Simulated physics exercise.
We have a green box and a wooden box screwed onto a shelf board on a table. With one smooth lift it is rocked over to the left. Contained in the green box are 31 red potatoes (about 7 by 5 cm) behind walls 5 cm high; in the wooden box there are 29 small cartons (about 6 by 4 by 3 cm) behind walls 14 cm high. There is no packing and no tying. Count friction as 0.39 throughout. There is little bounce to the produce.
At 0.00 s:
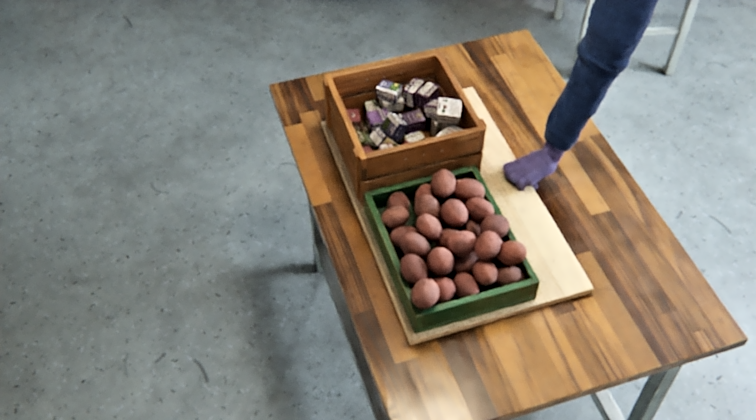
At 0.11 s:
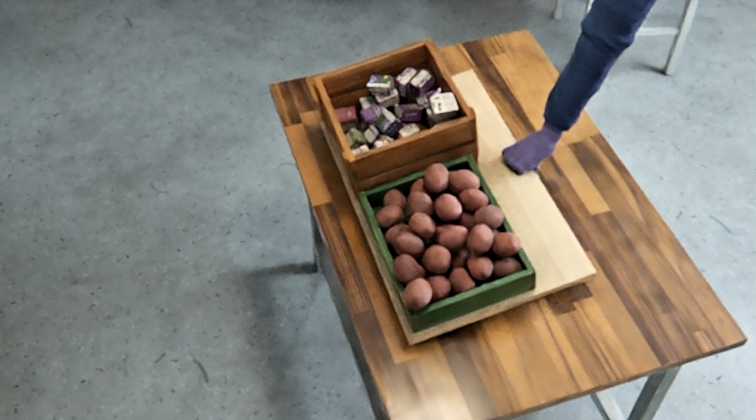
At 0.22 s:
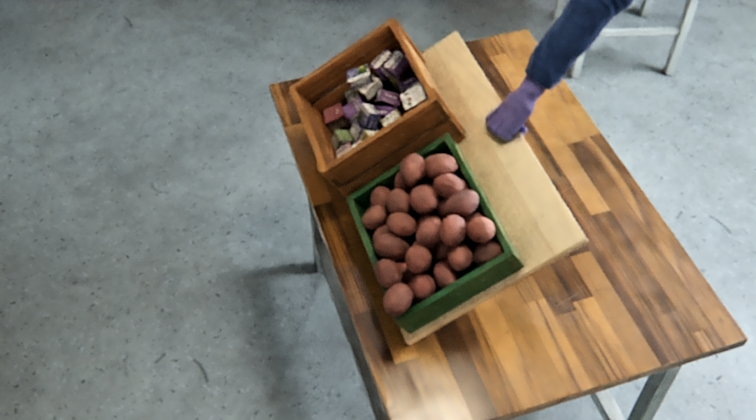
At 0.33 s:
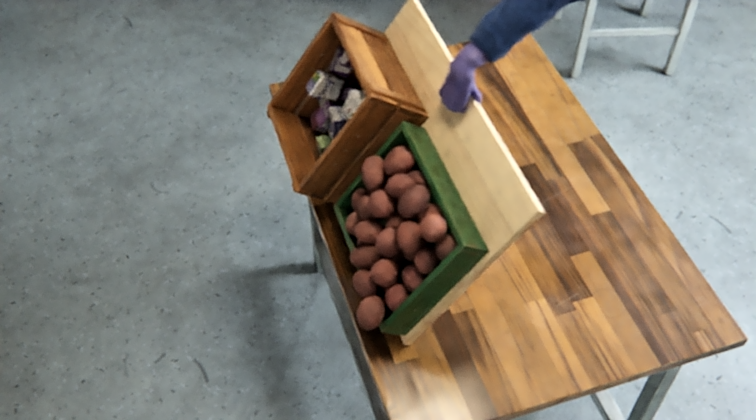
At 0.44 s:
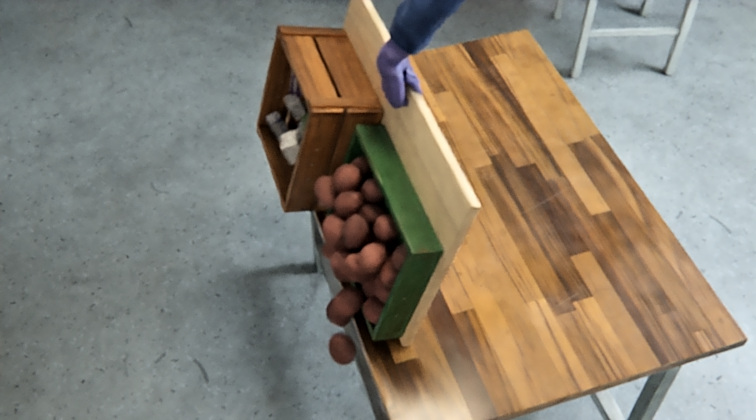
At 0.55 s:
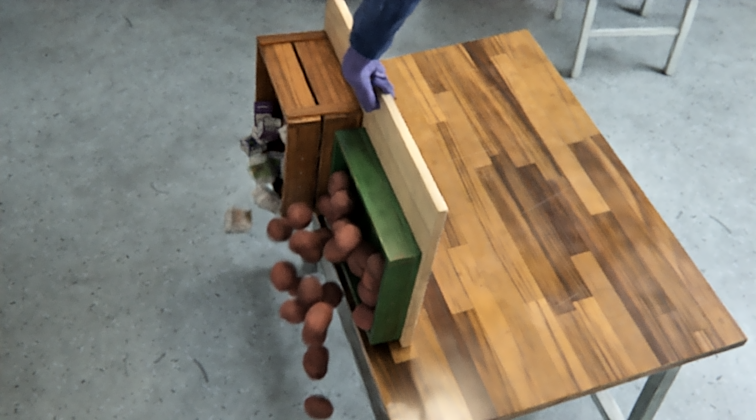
A gloved hand tipped a board holding two open boxes over to the left until it stood nearly upright, and reddish potatoes tumbled out of the green box, followed by small cartons from the wooden one.
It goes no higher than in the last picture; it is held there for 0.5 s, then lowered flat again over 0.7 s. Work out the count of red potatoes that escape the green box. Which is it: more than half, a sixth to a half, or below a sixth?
Share lost: Above one half.
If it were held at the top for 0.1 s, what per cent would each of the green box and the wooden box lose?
With that change, green box sheds 90 percent and wooden box sheds 40 percent.
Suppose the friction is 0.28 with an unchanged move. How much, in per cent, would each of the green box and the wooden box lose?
In that case the green box sheds 70 per cent, while the wooden box sheds 30 per cent.
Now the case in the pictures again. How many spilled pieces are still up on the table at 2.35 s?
About 0.
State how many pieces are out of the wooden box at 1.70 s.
Out by then, roughly: Wooden box 12.
After 0.84 s, tilt 82°; 24 of 31 out of the green box and 13 of 29 out of the wooden box.
After 1.20 s, tilt 72°; 25 of 31 out of the green box and 13 of 29 out of the wooden box.
After 1.70 s, tilt 1°; 25 of 31 out of the green box and 13 of 29 out of the wooden box.
Outcome (at 2.35 s), 25 of 31 out of the green box and 13 of 29 out of the wooden box. Asked share, 25 of 31, 81 per cent.
